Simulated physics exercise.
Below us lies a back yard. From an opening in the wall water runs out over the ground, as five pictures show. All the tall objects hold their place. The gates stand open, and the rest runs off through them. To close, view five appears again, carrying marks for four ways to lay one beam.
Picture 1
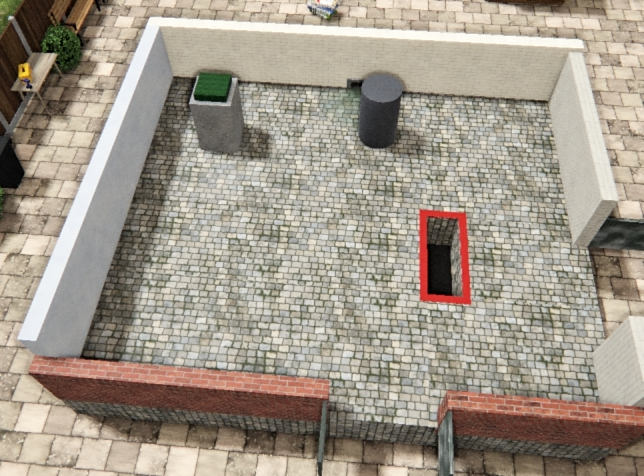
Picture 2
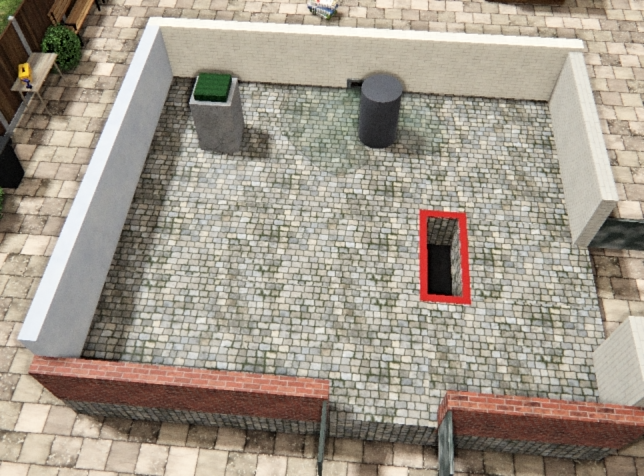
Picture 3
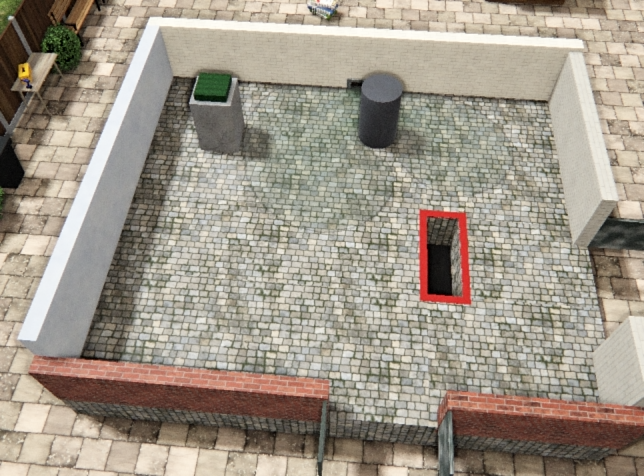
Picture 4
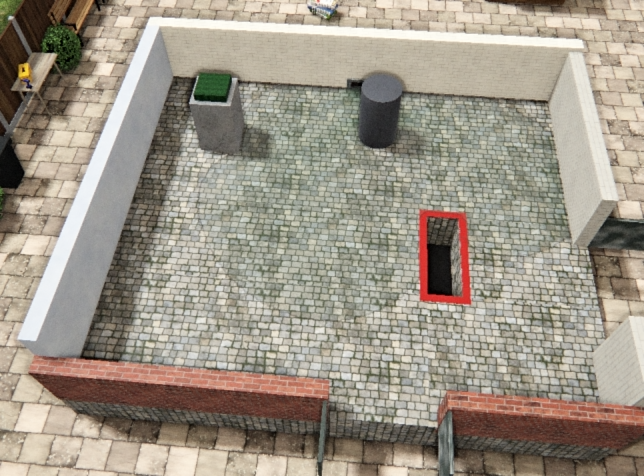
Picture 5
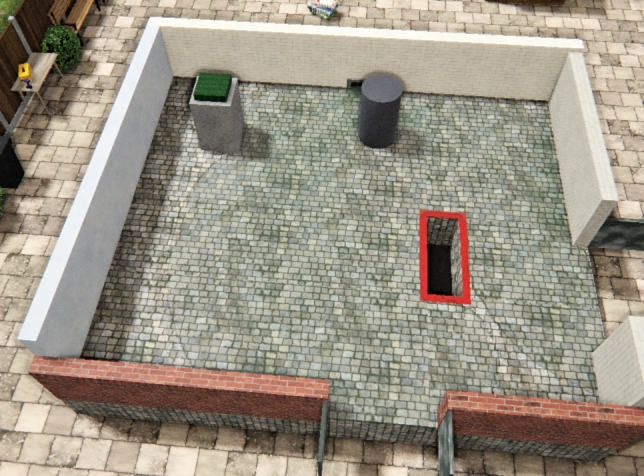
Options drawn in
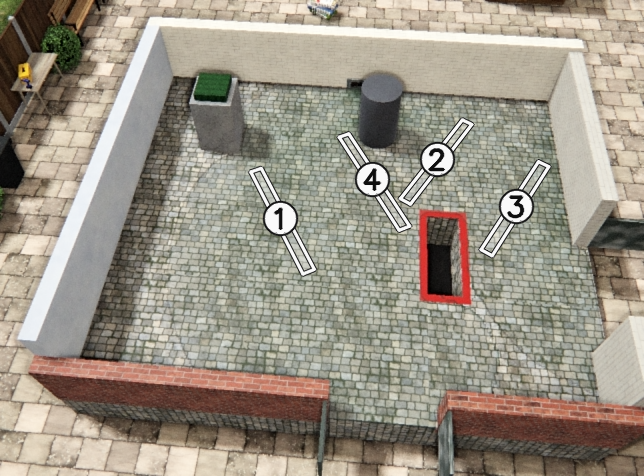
Thin water spreading from the back wall across a paved yard, reaching the red-edged gully and continuing toward the front brick walls.
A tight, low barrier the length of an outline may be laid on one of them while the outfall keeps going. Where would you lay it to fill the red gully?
It is 3.
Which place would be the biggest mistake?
Place 2.
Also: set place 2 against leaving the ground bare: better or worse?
It is worse.
In white, 1 from (256, 170) to (308, 271); 2 from (405, 201) to (467, 122); 3 from (486, 252) to (543, 164); 4 from (344, 135) to (404, 228).
For place 1, about 26 % of the stream goes into the red gully, about 74 % out by the gates.
For place 2, about 14 % of the stream goes into the red gully, about 86 % out by the gates.
For place 3, about 39 % of the stream goes into the red gully, about 60 % out by the gates.
For place 4, about 18 % of the stream goes into the red gully, about 82 % out by the gates.
